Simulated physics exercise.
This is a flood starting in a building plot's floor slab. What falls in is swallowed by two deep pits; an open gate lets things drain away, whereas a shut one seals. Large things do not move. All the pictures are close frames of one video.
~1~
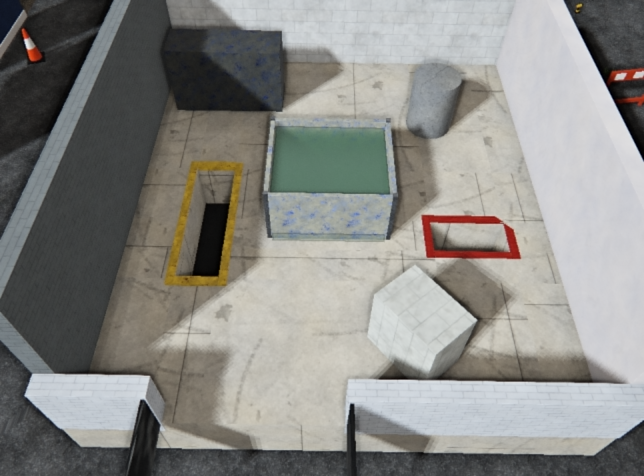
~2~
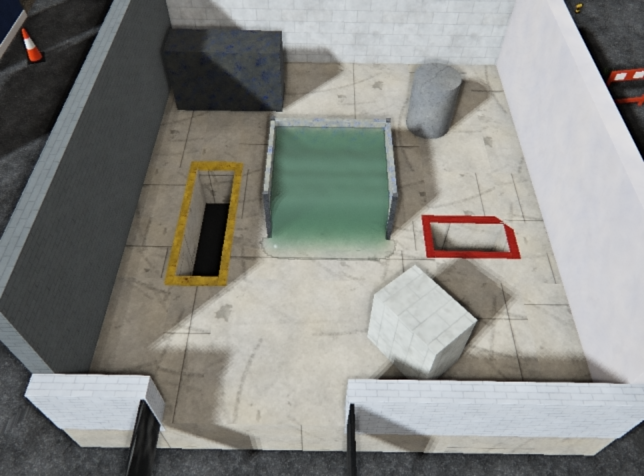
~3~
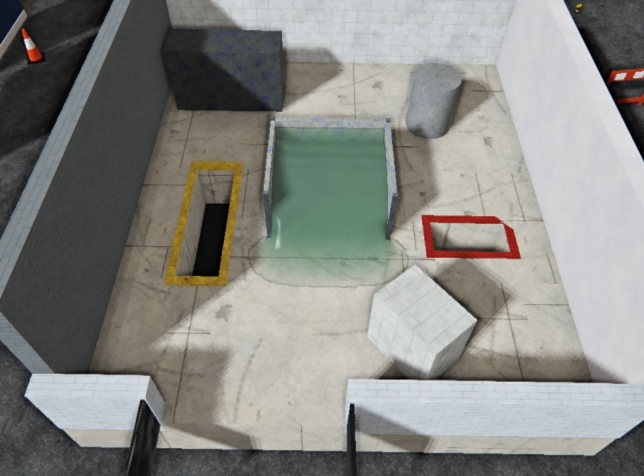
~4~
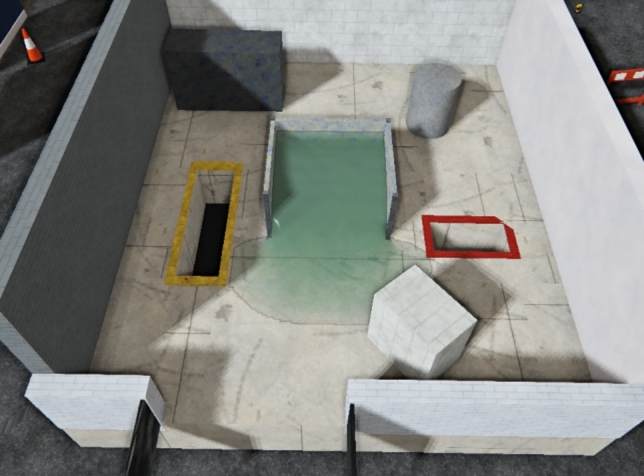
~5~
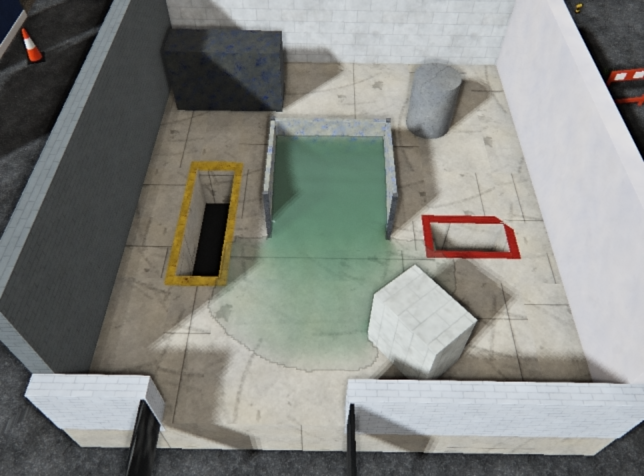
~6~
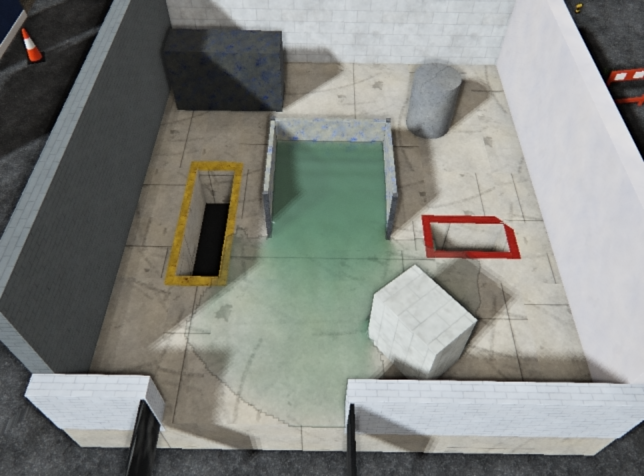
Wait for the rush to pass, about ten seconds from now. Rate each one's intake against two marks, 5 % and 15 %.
Ratings: Gate - above the 15 % mark; red pit - between the two marks; yellow pit - below the 5 % mark.
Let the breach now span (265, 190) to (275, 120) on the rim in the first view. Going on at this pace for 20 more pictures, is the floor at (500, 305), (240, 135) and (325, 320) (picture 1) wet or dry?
Taking them in order, I'd say not reached, swamped and not reached.
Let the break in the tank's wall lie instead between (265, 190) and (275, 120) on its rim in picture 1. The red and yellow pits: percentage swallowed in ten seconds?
Red takes 0 in a hundred, yellow takes 70 in a hundred.
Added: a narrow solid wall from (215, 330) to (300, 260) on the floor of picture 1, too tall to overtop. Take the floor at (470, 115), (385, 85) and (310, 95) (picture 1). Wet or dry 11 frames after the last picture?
Result, listed order: Spot 1 kept clear of the flood, spot 2 kept clear of the flood, spot 3 kept clear of the flood.
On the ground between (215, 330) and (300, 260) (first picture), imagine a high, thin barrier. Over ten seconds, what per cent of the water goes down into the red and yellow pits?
Red 12 %, yellow 10 %.
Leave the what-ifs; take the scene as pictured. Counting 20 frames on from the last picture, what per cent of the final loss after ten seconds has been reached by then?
Close to 65 out of every hundred.
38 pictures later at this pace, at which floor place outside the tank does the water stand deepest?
My pick is (82, 401).
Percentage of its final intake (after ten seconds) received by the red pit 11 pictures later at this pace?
Around 0 percent.
A moment on, water covers 30 % of the floor; the gate 13 %, the red pit 0 %, the yellow pit 0 %.
Next, water covers 35 % of the floor; the gate 30 %, the red pit 0 %, the yellow pit 1 %.
Then, water covers 40 % of the floor; the gate 45 %, the red pit 0 %, the yellow pit 1 %.
Later, water covers 55 % of the floor; the gate 56 %, the red pit 5 %, the yellow pit 1 %.
In the end, water covers 55 % of the floor; the gate 61 %, the red pit 8 %, the yellow pit 1 %.
